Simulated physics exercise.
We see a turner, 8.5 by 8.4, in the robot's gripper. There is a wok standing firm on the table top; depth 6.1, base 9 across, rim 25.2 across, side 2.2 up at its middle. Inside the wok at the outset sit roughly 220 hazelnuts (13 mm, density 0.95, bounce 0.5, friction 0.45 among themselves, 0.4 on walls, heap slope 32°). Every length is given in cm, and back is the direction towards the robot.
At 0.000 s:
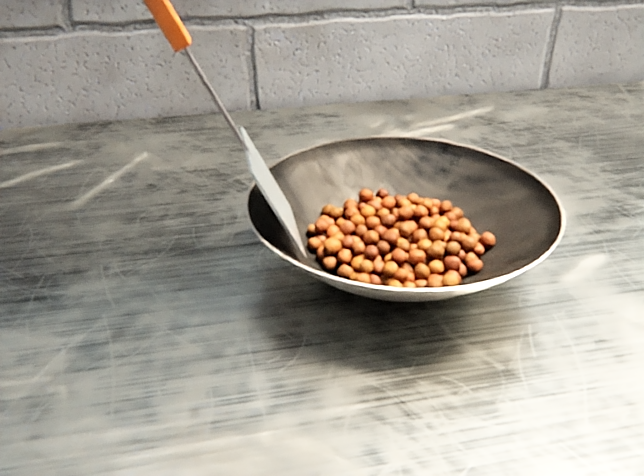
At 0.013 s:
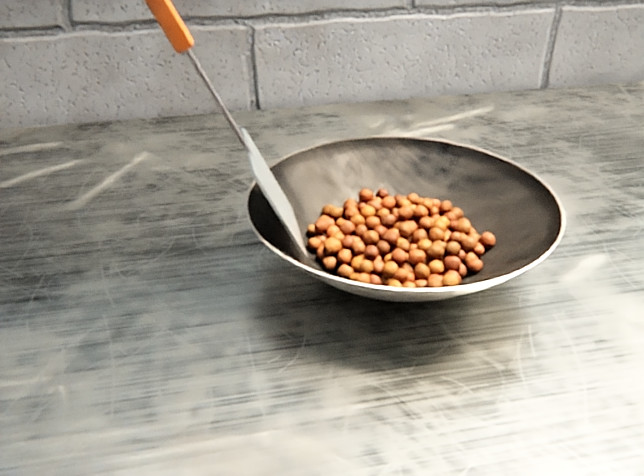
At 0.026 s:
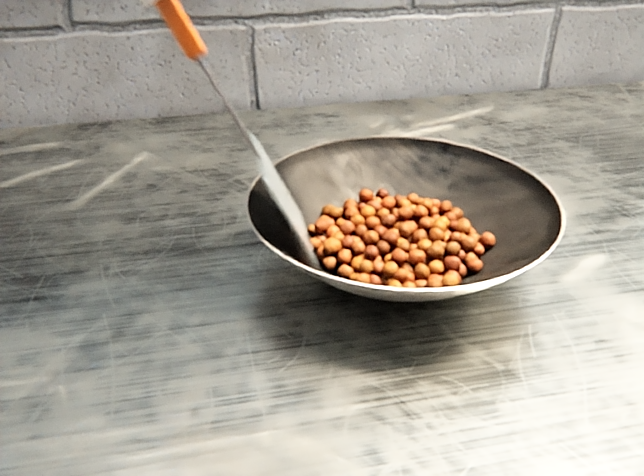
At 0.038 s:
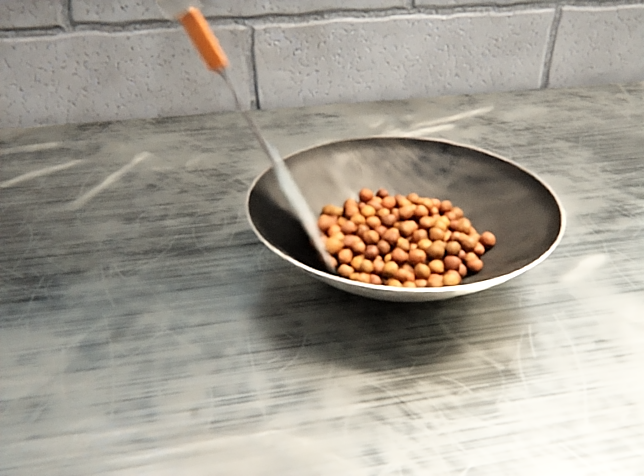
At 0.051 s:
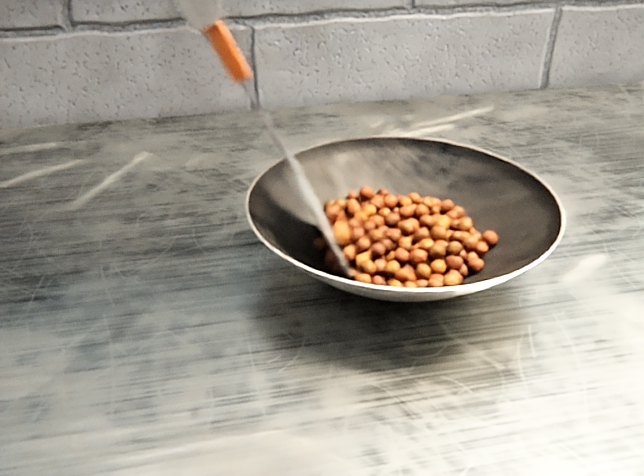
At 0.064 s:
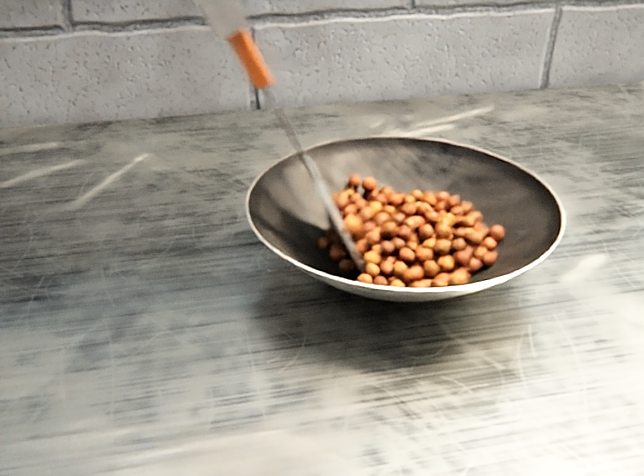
A turner with an orange handle slides rightward through the hazelnuts in a wok, nudging them.
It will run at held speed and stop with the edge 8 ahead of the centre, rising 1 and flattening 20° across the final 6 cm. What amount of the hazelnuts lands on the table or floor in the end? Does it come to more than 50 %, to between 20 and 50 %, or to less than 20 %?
It comes to more than 50 %.
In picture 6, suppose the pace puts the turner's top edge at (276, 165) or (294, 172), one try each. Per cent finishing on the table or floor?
Close to 25 per cent in the first try and close to 45 per cent in the second.
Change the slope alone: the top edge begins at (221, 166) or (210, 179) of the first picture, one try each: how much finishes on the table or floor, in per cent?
I'd say near 60 per cent for the first and near 55 per cent for the second.
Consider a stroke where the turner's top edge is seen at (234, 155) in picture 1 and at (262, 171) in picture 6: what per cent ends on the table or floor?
Off the vessel, on the table or floor: Some 15 percent.
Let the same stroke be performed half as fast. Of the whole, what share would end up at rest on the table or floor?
I'd expect near 30 per cent.
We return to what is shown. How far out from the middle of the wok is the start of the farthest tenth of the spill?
It comes to about 55 cm.
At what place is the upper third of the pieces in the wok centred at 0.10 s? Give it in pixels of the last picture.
Estimated point: Close to (437, 215).
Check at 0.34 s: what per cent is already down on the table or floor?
I'd put it at around 20 per cent.
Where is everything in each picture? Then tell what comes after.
In the first picture, the turner top edge at (246, 148), sloping 65°; upper third of the load around (395, 234), from x 315 to 490, top at y 195; 220 in the wok.
In the second picture, the turner top edge at (248, 149), sloping 65°; upper third of the load around (395, 234), from x 315 to 490, top at y 195.
In the third picture, the turner top edge at (258, 155), sloping 65°; upper third of the load around (395, 234), from x 315 to 490, top at y 195.
In the fourth picture, the turner top edge at (276, 164), sloping 65°; upper third of the load around (399, 234), from x 315 to 490, top at y 195.
In the fifth picture, the turner top edge at (296, 172), sloping 65°; upper third of the load around (393, 232), from x 320 to 490, top at y 195.
In the sixth picture, the turner top edge at (315, 177), sloping 65°; upper third of the load around (401, 224), from x 325 to 495, top at y 185; 220 in the wok.
After 0.10 s, sloping 65°, highest piece 6 above the table; 220 in the wok.
After 0.13 s, sloping 59°, highest piece 10 above the table; 217 in the wok, 3 on the blade or in flight.
After 0.34 s, sloping 45°, highest piece 13 above the table; 89 in the wok, 46 on the table or floor, 85 on the blade or in flight.
After 1.39 s, sloping 45°, highest piece 5 above the table; 131 on the table or floor, 89 in the wok.
In the end, 131 on the table or floor, 89 in the wok. That is 60 % on the table or floor.
